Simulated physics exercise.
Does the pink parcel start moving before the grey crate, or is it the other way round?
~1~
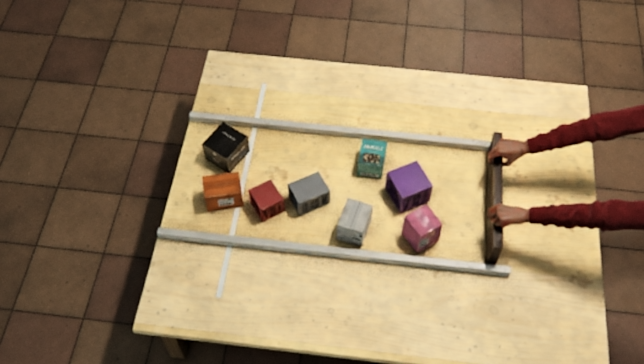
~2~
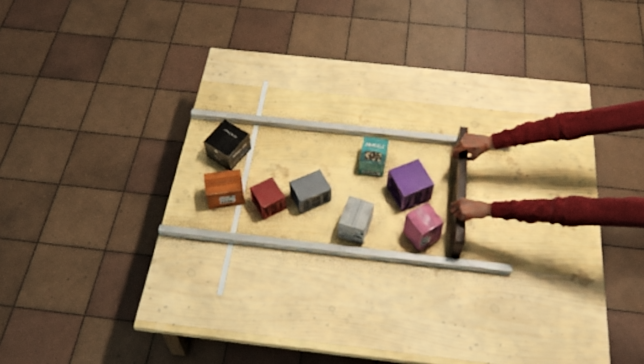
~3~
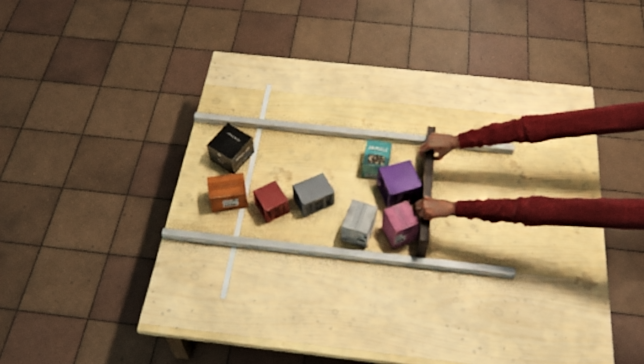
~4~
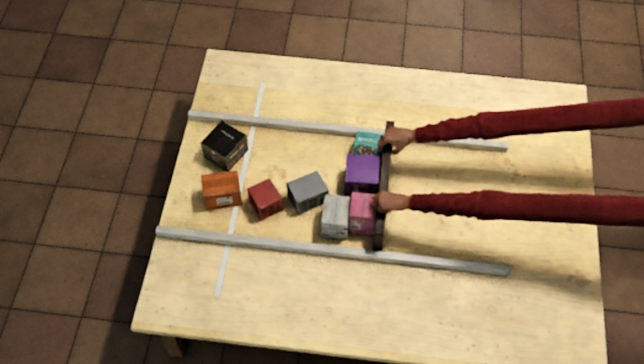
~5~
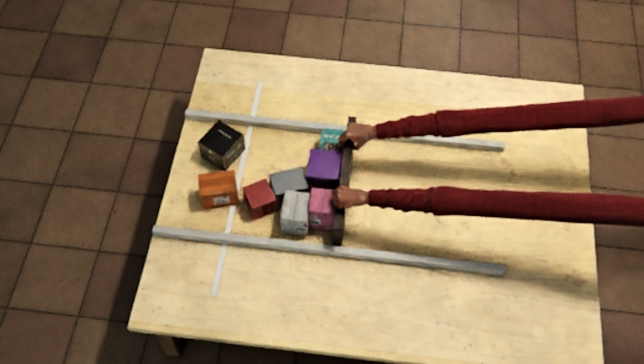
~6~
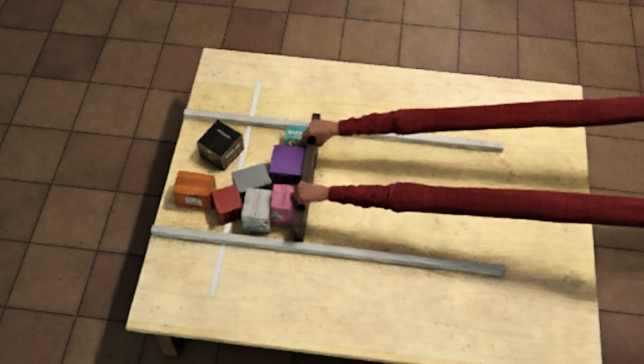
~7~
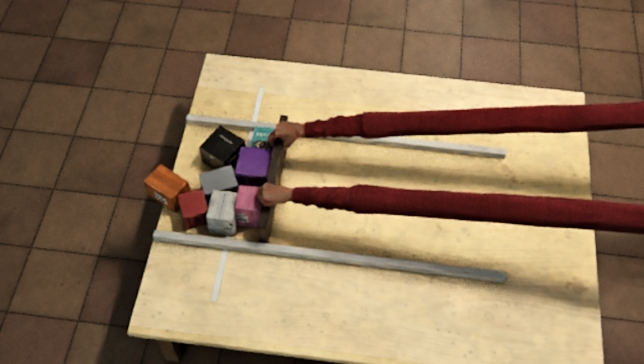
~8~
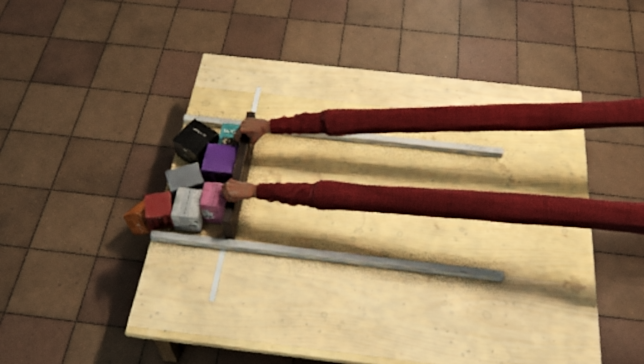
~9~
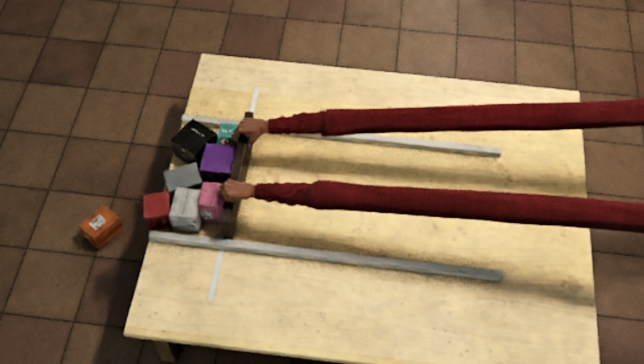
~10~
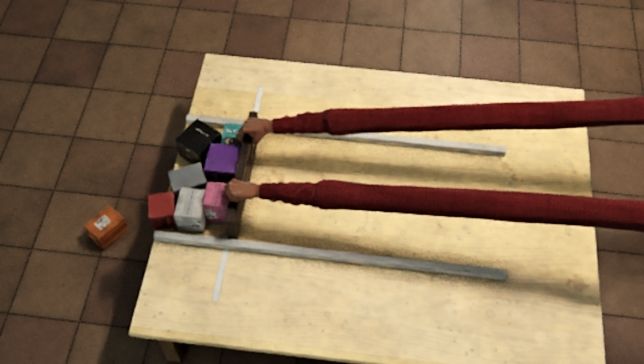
The pink parcel starts moving first, as the plank reaches it. The grey crate is only shifted later, once the boxes have been pushed further left.
